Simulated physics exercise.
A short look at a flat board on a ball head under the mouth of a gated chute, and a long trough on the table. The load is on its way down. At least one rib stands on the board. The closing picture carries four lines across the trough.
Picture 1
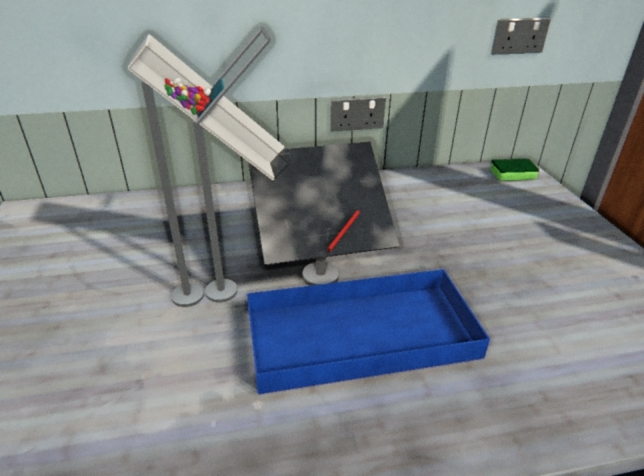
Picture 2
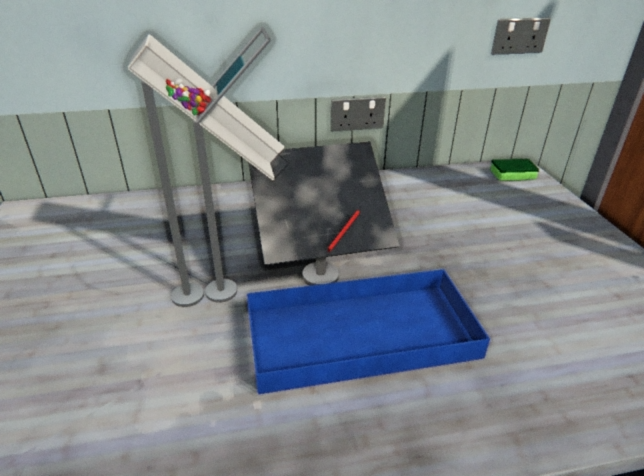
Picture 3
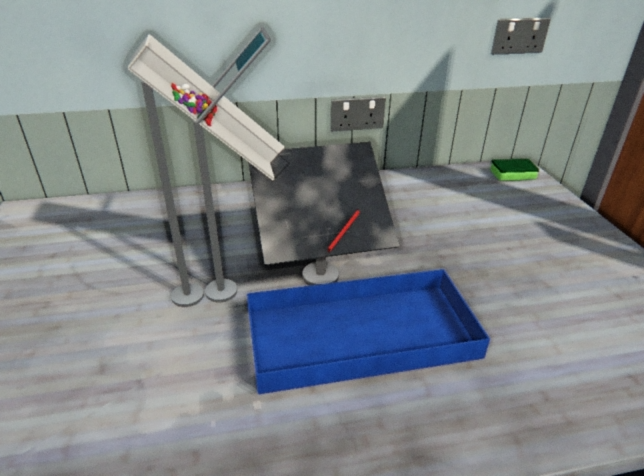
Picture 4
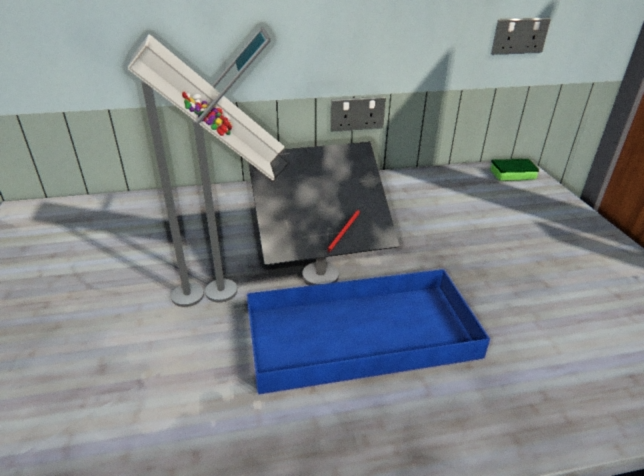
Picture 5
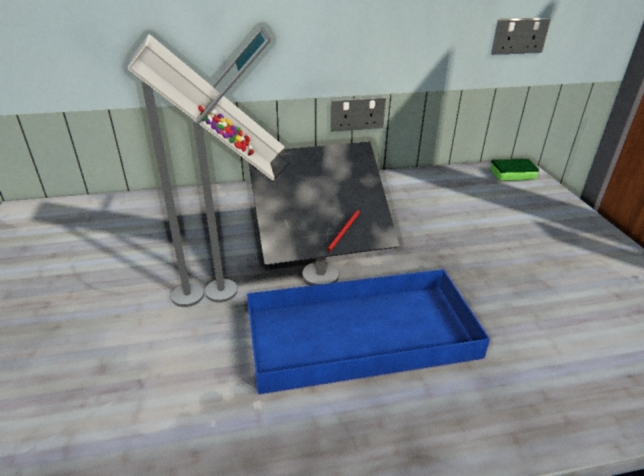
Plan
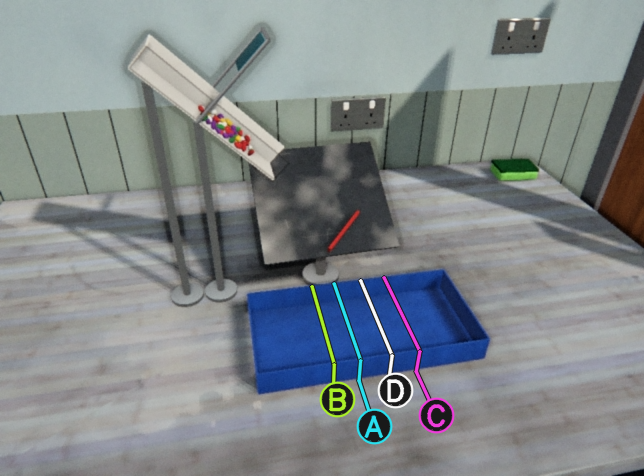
A pale sloping chute's gate opens, and colorful jelly beans slide down to the right.
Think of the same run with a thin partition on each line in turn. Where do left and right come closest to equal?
Take B.
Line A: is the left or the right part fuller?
Left.
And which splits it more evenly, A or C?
The answer is A.
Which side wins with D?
More lands on the left.
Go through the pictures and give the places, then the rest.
In the first frame, load behind the gate at (193, 94), jelly beans; lip of the chute at (271, 171), sloping fairly steeply.
In the second frame, middle of the board at (322, 198), tilted fairly steeply; middle of its low edge at (334, 255); of its high edge at (310, 147).
In the third frame, front corners of the trough at (257, 375) and (490, 339), empty; front of the load at (213, 114).
In the fourth frame, middle of the load at (208, 115); its front at (228, 133), about a third of the way to the lip; rib from (359, 211) to (330, 248).
In the fifth frame, middle of the load at (226, 129); its front at (250, 149), about two thirds of the way to the lip.
On the marked copy, line A crosses the front rim at (360, 359); line B crosses the front rim at (334, 363); line C crosses the front rim at (419, 350); line D crosses the front rim at (391, 354).
Choosing A, of what is caught, most on the left of the divider, about a quarter on the right.
Choosing B, of what is caught, about half on the left of the divider, about half on the right.
Choosing C, of what is caught, nearly all on the left of the divider, a small part on the right.
Choosing D, of what is caught, most on the left of the divider, about a quarter on the right.
